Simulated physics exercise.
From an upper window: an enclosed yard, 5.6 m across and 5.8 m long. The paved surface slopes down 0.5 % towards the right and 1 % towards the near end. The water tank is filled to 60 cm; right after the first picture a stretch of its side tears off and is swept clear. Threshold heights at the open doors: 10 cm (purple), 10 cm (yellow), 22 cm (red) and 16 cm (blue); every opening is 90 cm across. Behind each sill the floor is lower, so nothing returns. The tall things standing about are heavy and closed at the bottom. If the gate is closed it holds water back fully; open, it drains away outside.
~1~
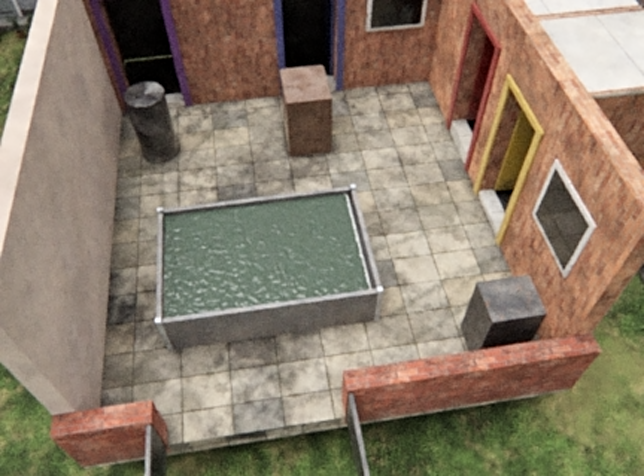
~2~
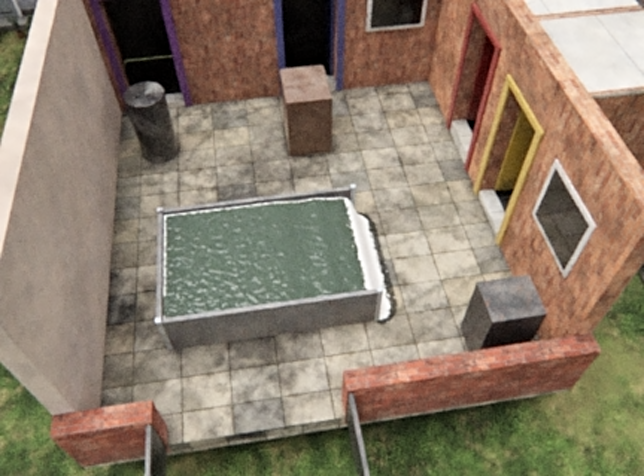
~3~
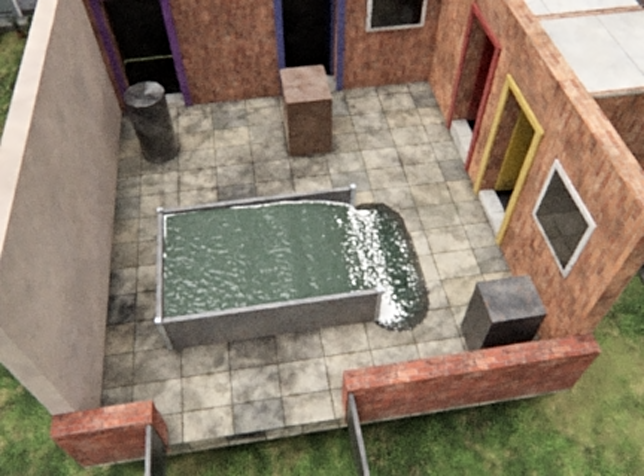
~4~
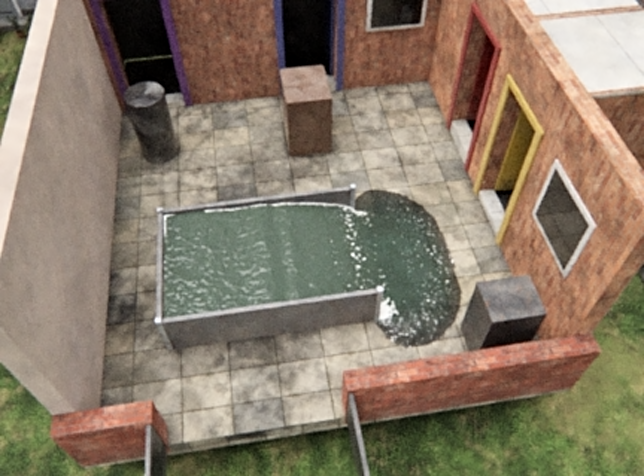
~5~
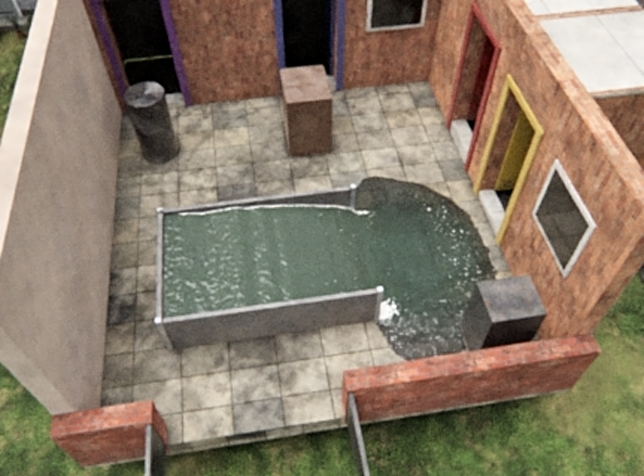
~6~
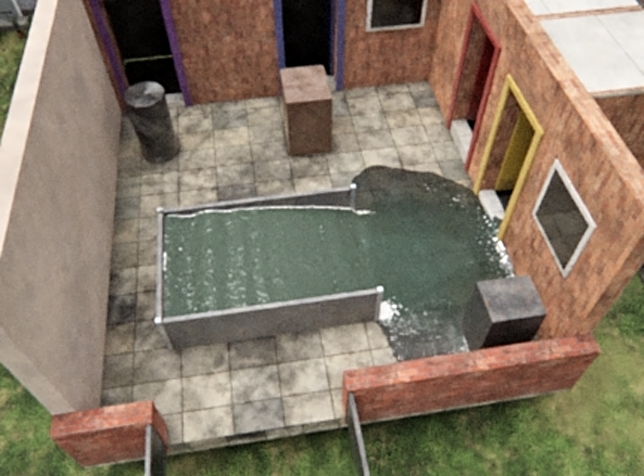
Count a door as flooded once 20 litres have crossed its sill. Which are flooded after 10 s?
Door by door: At the purple door it does not reach the limit; at the yellow door it passes the limit; at the red door it does not reach the limit; at the blue door it stays under the limit.
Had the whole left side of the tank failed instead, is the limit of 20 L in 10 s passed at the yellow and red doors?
Against that limit: Yellow under, red not over.
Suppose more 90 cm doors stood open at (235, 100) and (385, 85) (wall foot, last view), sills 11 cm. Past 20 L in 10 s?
In that order: Under, over.
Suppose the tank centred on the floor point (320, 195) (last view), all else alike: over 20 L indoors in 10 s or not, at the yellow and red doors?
Then: Yellow above, red over.
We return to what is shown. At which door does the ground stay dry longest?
Last comes the purple one.
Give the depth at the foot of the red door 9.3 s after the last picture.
Roughly 8.5 cm deep.
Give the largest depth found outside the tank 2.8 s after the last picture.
Up to some 30 cm.
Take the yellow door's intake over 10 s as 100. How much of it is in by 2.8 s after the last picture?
Some 80 per cent by then.
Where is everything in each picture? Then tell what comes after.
In the first picture, the water tank at (265, 252) is whole and still, 60 cm deep.
In the second picture, the front is at a hidden place, 0.9 m from the gap at (362, 255); 0.3 m2 of floor is under water; 60 cm left at the back of the water tank.
In the third picture, the front is at (381, 208), 1.1 m from the gap at (362, 258); 1.3 m2 of floor is under water; 60 cm left at the back of the water tank.
In the fourth picture, the front is at (416, 207), 1.4 m from the gap at (361, 259); 2.5 m2 of floor is under water; 60 cm left at the back of the water tank.
In the fifth picture, the front is at a hidden place, 1.8 m from the gap at (361, 259); 4.1 m2 of floor is under water; 60 cm left at the back of the water tank.
In the sixth picture, the front is at a hidden place, 2.3 m from the gap at (361, 259); 5.4 m2 of floor is under water; 58 cm left at the back of the water tank.
Then, 0.7 s after the last picture water covers 25 % of the floor and is deepest (38 cm) near (494, 263); purple door not reached, yellow door 20 cm at the sill, 69 L in, red door 9 cm at the sill, 0 L in, blue door not reached.
Then, 1.5 s after the last picture water covers 30 % of the floor and is deepest (48 cm) near (546, 352); purple door not reached, yellow door 31 cm at the sill, 187 L in, red door 16 cm at the sill, 0 L in, blue door not reached.
Then, 2.8 s after the last picture water covers 50 % of the floor and is deepest (30 cm) near (546, 352); purple door not reached, yellow door 24 cm at the sill, 345 L in, red door 14 cm at the sill, 0 L in, blue door 5 cm at the sill, 0 L in.
Then, 5.3 s after the last picture water covers 80 % of the floor and is deepest (17 cm) near (121, 127); purple door 4 cm at the sill, 0 L in, yellow door 12 cm at the sill, 421 L in, red door 8 cm at the sill, 0 L in, blue door 13 cm at the sill, 0 L in.
Then, 9.3 s after the last picture water covers 95 % of the floor and is deepest (12 cm) near (284, 220); purple door 7 cm at the sill, 3 L in, yellow door 9 cm at the sill, 424 L in, red door 8 cm at the sill, 0 L in, blue door 6 cm at the sill, 0 L in.
